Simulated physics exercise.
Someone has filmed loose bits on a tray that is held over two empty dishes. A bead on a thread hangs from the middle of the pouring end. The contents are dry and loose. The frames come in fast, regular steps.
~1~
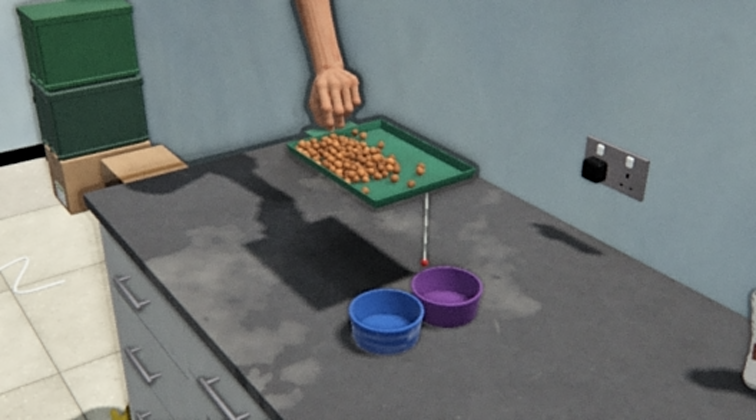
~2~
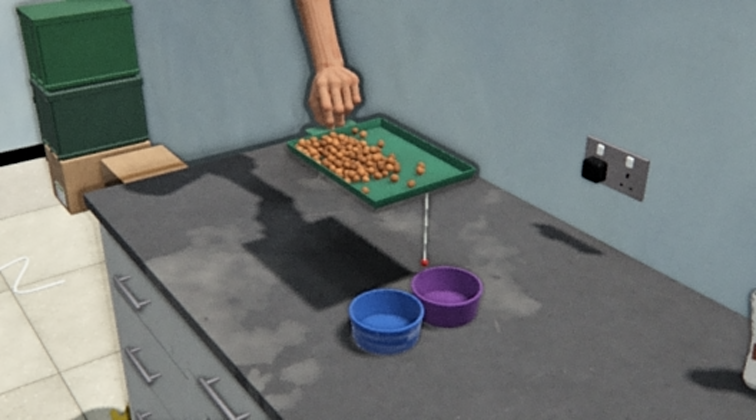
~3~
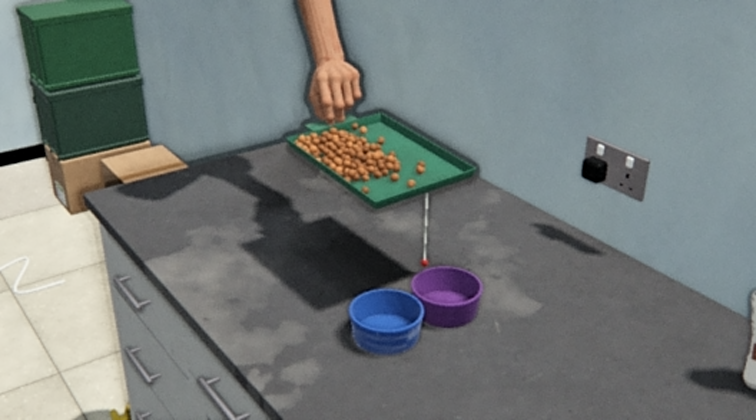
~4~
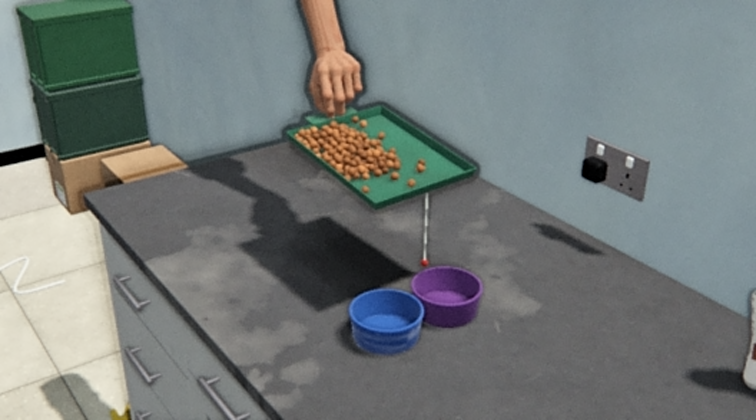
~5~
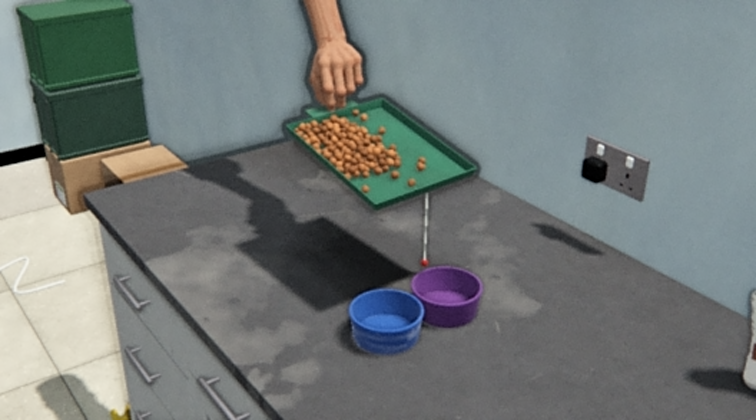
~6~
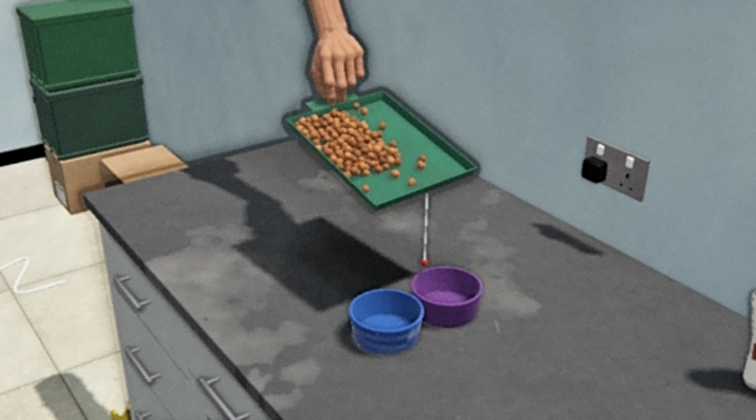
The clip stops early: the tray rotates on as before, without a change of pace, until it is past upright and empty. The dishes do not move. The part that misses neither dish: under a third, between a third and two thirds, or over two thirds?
Caught overall: More than two thirds.
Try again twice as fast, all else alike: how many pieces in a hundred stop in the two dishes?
Some 80 per cent.
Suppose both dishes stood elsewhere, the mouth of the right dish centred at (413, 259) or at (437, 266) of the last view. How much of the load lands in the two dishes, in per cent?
Roughly 0 per cent, and 20 per cent.
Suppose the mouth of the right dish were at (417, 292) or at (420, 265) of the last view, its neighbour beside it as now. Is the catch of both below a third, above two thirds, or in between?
One: One to two thirds. Two: Under a third.
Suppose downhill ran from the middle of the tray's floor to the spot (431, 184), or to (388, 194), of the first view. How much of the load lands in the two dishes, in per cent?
About 50 and 60 per cent.
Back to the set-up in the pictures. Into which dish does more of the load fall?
That is left.
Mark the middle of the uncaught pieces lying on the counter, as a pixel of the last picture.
Around (466, 352).
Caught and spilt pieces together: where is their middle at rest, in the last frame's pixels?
Near (405, 325).
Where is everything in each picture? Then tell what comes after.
Corners of the pouring end at (376, 199) and (472, 169), level; middle of the load at (351, 158), hazelnuts; left dish at (408, 337); right dish at (469, 311); bead on its thread at (424, 263), in the first frame.
Corners of the pouring end at (376, 199) and (472, 168), level; middle of the load at (351, 157), in the second frame.
Corners of the pouring end at (376, 200) and (473, 168), tipped barely, lowest at the left corner; middle of the load at (351, 155), in the third frame.
Corners of the pouring end at (376, 201) and (473, 168), tipped a little, lowest at the left corner; middle of the load at (351, 150), in the fourth frame.
Corners of the pouring end at (376, 202) and (473, 167), tipped a little, lowest at the left corner; middle of the load at (351, 146), in the fifth frame.
Corners of the pouring end at (376, 203) and (474, 167), tipped a little, lowest at the left corner; middle of the load at (352, 142); left dish at (408, 337); right dish at (469, 311), in the sixth frame.
Soon, tray tipped steeply; most on the tray; a small part in the left dish; a stray few in the right dish; a stray few outside both; a small part in the air.
A while on, tray tipped right over; most on the tray; a small part in the left dish; a stray few in the right dish; a small part outside both.
Towards the end, tray tipped past a quarter turn; about half in the left dish; about a quarter in the right dish; about a quarter outside both.
Finally, tray tipped past a quarter turn; about half in the left dish; about a quarter in the right dish; about a quarter outside both.
